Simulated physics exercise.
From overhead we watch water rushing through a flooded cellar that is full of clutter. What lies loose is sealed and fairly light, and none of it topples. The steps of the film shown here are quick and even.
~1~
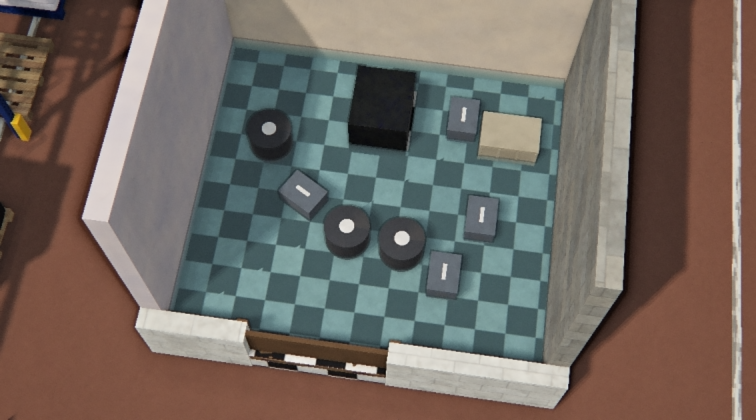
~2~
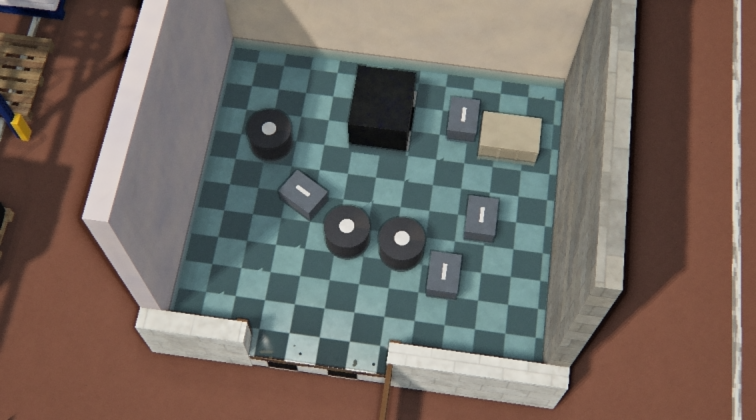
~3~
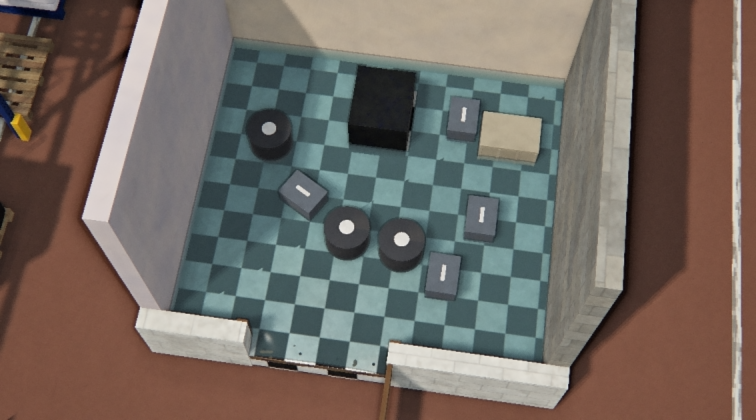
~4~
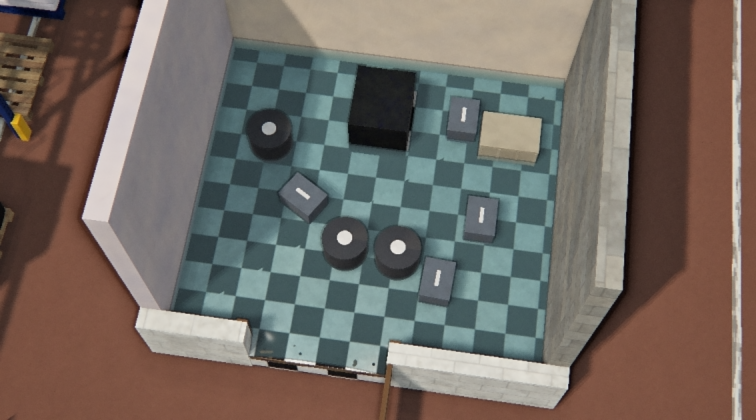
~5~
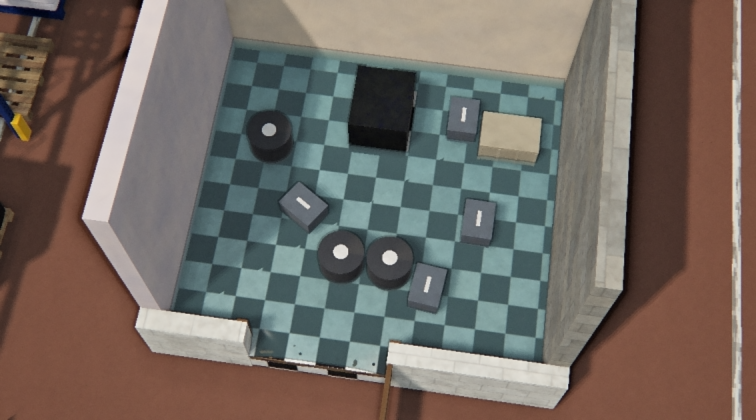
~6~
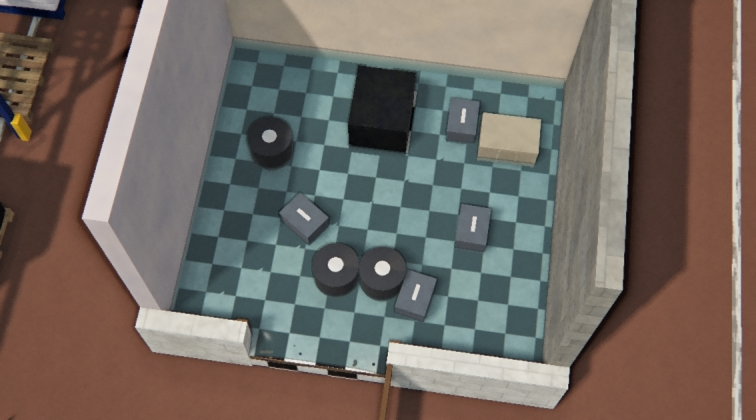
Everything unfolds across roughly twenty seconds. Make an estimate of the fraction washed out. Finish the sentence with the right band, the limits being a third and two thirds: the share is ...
The share is two thirds or more.
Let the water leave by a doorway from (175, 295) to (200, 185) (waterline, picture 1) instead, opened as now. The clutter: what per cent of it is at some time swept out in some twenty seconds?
80 %.
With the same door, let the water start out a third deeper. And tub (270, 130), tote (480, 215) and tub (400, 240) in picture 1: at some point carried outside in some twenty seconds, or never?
Notes - A: Lost; B: Lost; C: Lost.
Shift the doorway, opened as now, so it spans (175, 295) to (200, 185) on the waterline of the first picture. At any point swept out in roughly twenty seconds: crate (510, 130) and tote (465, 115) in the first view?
Taking them in order, retained and retained.
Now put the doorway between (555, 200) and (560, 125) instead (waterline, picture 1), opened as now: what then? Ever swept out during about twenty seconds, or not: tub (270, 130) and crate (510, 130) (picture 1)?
Per object: Retained / flushed out.
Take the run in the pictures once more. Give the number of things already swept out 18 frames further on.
That gives 5.
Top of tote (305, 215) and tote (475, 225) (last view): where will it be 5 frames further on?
Estimated positions: (294, 278) and (450, 262), approximately.
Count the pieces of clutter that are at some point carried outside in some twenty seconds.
Number: 6.
A moment on, 3 of 8 are out; 5 afloat.
Next, 5 of 8 are out; 3 afloat.
Later, 6 of 8 are out; 1 afloat.
In the end, 6 of 8 are out; 0 afloat.
